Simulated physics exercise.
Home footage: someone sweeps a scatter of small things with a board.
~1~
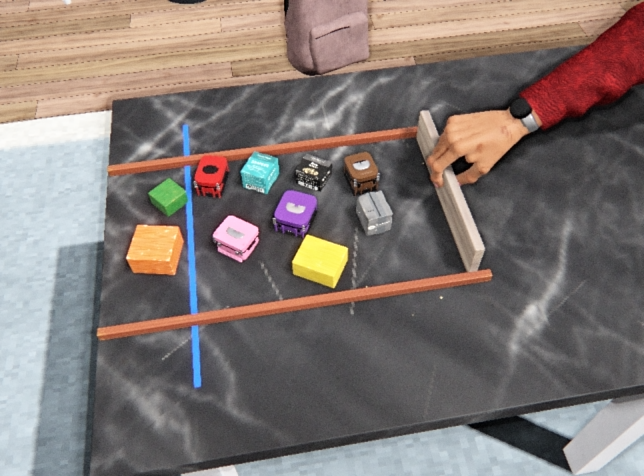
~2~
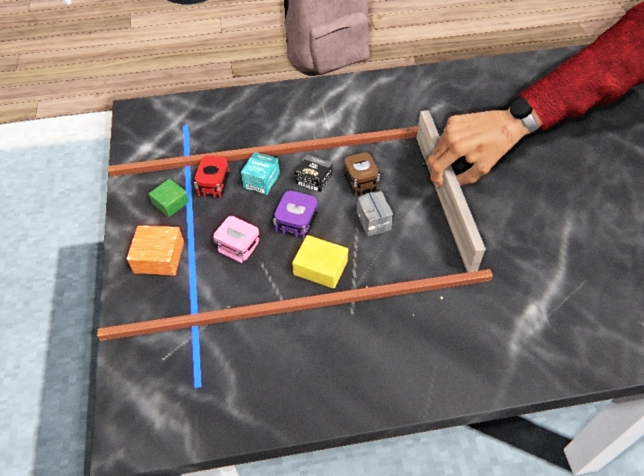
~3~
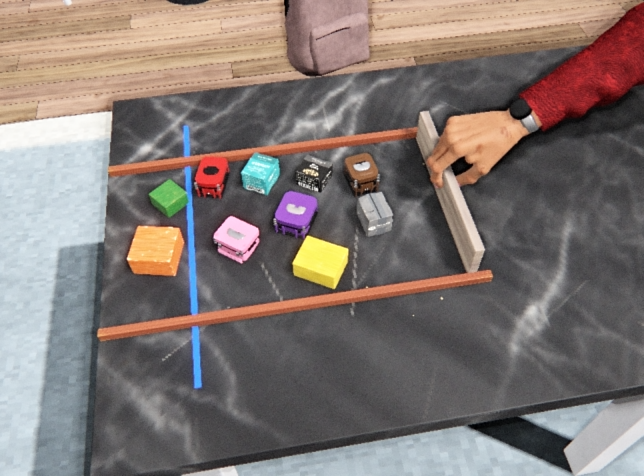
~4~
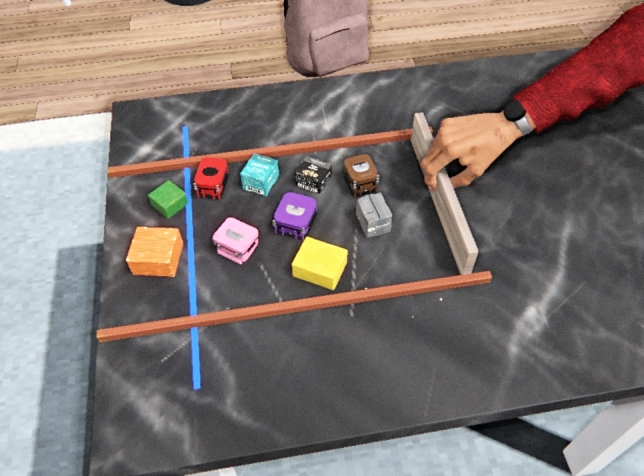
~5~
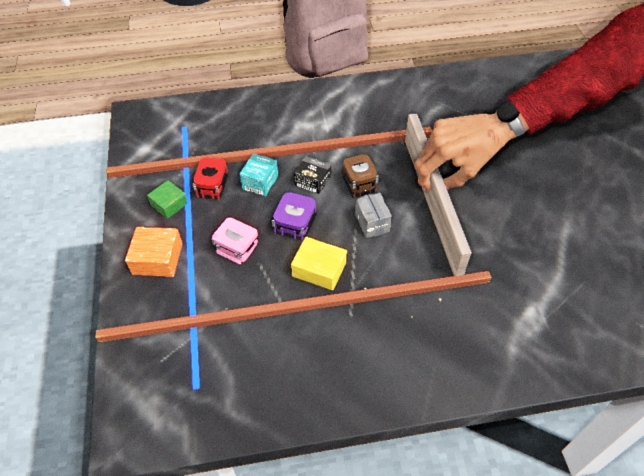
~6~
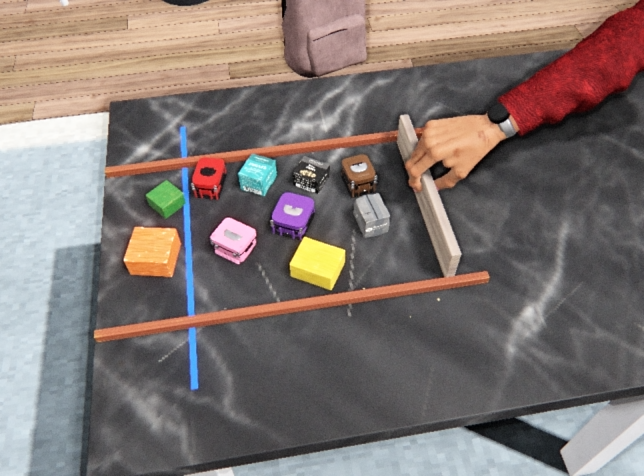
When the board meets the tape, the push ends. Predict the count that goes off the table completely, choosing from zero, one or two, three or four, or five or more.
The count is one or two.
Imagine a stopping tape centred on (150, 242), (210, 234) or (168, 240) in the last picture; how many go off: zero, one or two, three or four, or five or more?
Lab note - count per position: Three or four; not one; three or four.
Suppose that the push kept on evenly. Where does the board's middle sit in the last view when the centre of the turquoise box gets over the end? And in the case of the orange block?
About (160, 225), and (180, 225) for the other.
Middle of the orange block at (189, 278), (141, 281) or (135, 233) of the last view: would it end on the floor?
Well, in that order it stays aboard, stays aboard and stays aboard.
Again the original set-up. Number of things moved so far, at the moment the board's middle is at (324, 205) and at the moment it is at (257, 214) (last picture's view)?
I get 6 at the one place and 9 at the other.
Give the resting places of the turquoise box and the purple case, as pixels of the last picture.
Turquoise box: About (118, 185); purple case: About (157, 233).
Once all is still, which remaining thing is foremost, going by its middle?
The orange block.
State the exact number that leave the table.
Count of fallen: 1.
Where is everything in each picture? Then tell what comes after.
In the first picture, orange block (156, 250); green block (169, 197); red case (212, 177); board (447, 187); tape (191, 235).
In the second picture, green block (169, 198); yellow block (321, 262).
In the third picture, red case (213, 177); brown case (361, 175).
In the fourth picture, orange block (156, 252); board (441, 189).
In the fifth picture, green block (168, 199); pink case (236, 241).
In the sixth picture, orange block (153, 252); green block (166, 199); red case (210, 179); board (425, 191); tape (188, 237).
Early on, none off yet; orange block at rest near (153, 252); green block at rest near (166, 199); red case at rest near (210, 179).
A while later, none off yet; orange block at rest near (153, 252); green block moving near (160, 202); red case travelled about its own width near (184, 178).
Further along, none off yet; orange block travelled a little near (140, 254); green block travelled about its own width near (144, 211); red case travelled well along near (123, 184).
Finally, the number that fall off is one or two; lost, red case.
